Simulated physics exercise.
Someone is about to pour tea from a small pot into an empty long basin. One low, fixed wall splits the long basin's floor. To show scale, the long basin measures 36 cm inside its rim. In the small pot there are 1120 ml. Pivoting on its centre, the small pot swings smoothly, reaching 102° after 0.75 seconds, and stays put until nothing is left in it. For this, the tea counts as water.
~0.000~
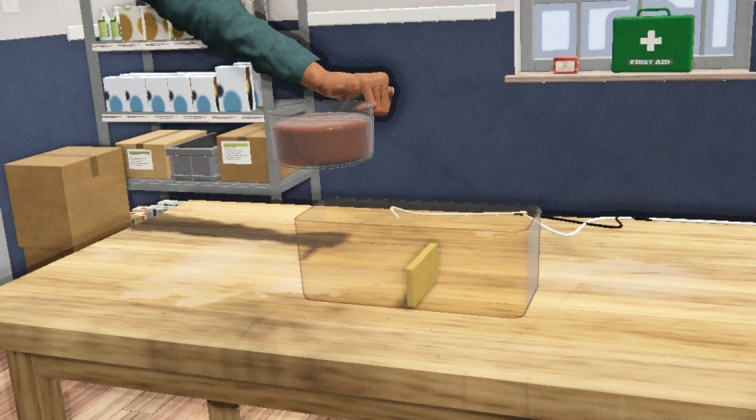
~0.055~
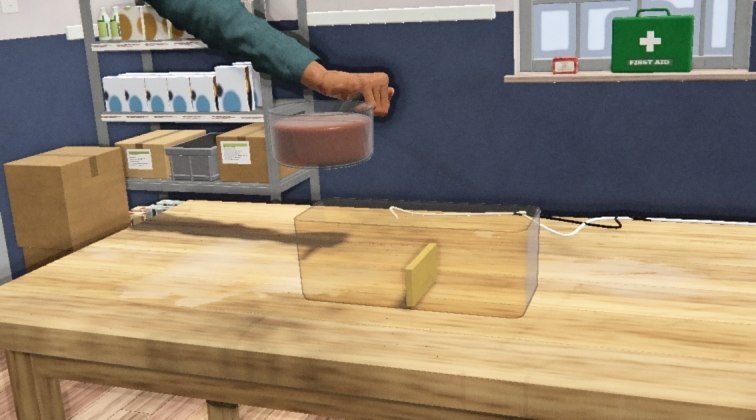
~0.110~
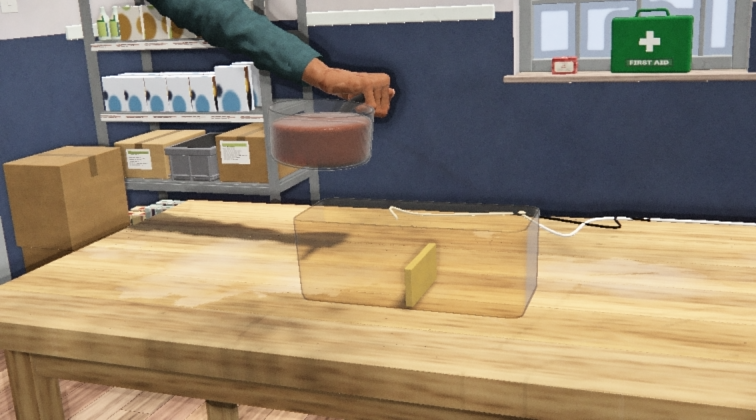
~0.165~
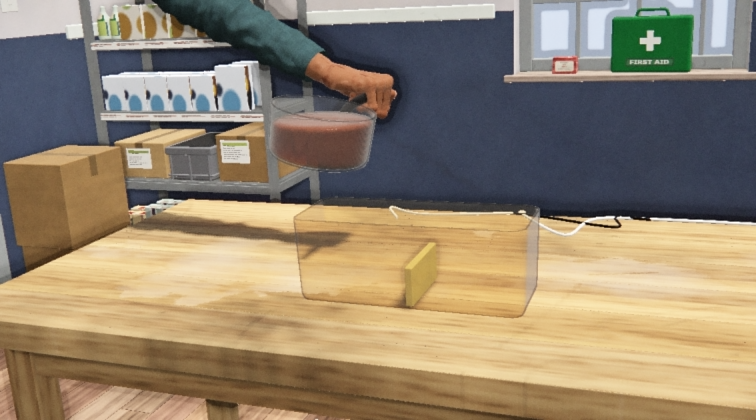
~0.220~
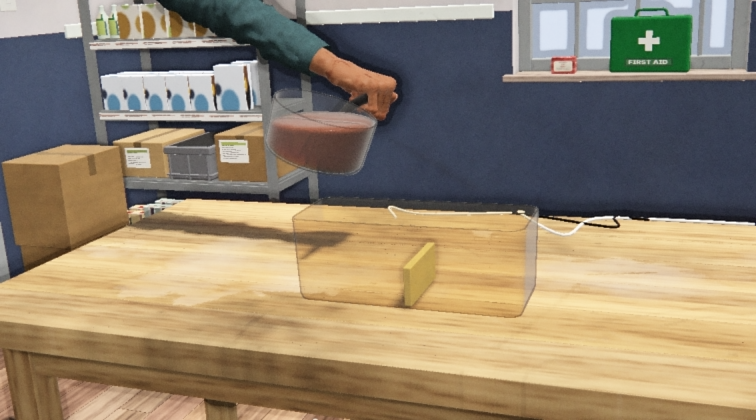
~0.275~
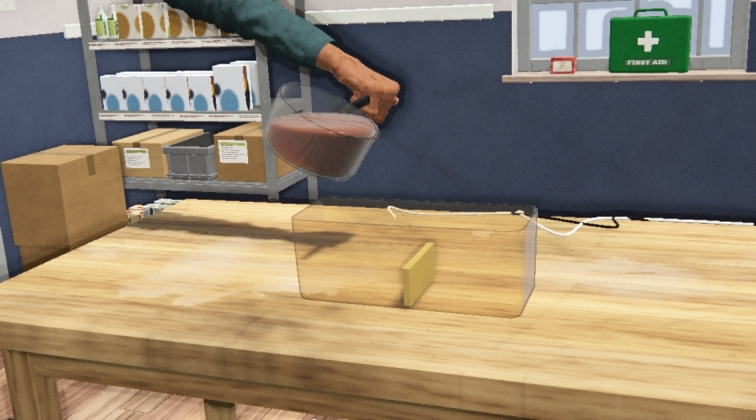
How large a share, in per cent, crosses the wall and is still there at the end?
A share of about 25 per cent.
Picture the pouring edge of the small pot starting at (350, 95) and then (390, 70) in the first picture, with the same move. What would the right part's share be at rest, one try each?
Try 1: Approx. 10 %; try 2: Approx. 70 %.
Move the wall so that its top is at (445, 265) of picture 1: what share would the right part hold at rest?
That would be about 15 in a hundred, I'd say.
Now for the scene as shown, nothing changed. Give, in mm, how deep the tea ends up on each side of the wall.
About 34 mm left, about 14 mm right.
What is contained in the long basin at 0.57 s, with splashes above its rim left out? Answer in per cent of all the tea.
Roughly 32 per cent.
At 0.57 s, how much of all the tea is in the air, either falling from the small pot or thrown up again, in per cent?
Close to 36 in a hundred.
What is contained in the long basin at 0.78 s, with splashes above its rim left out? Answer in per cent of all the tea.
Around 86 per cent of the whole.
After 0.57 s the tilt is 88° and 33 per cent is still to pour, 18 is left of the wall and 14 right of it.
After 0.78 s the tilt is 102° and 8 per cent is still to pour, 62 is left of the wall and 24 right of it.
After 1.01 s the tilt is 102° and 1 per cent is still to pour, 65 is left of the wall and 25 right of it.
After 1.25 s the tilt is 102° and 0 per cent is still to pour, 68 is left of the wall and 25 right of it.
In the end 68 per cent lies left of the wall, 25 right of it and 7 outside.
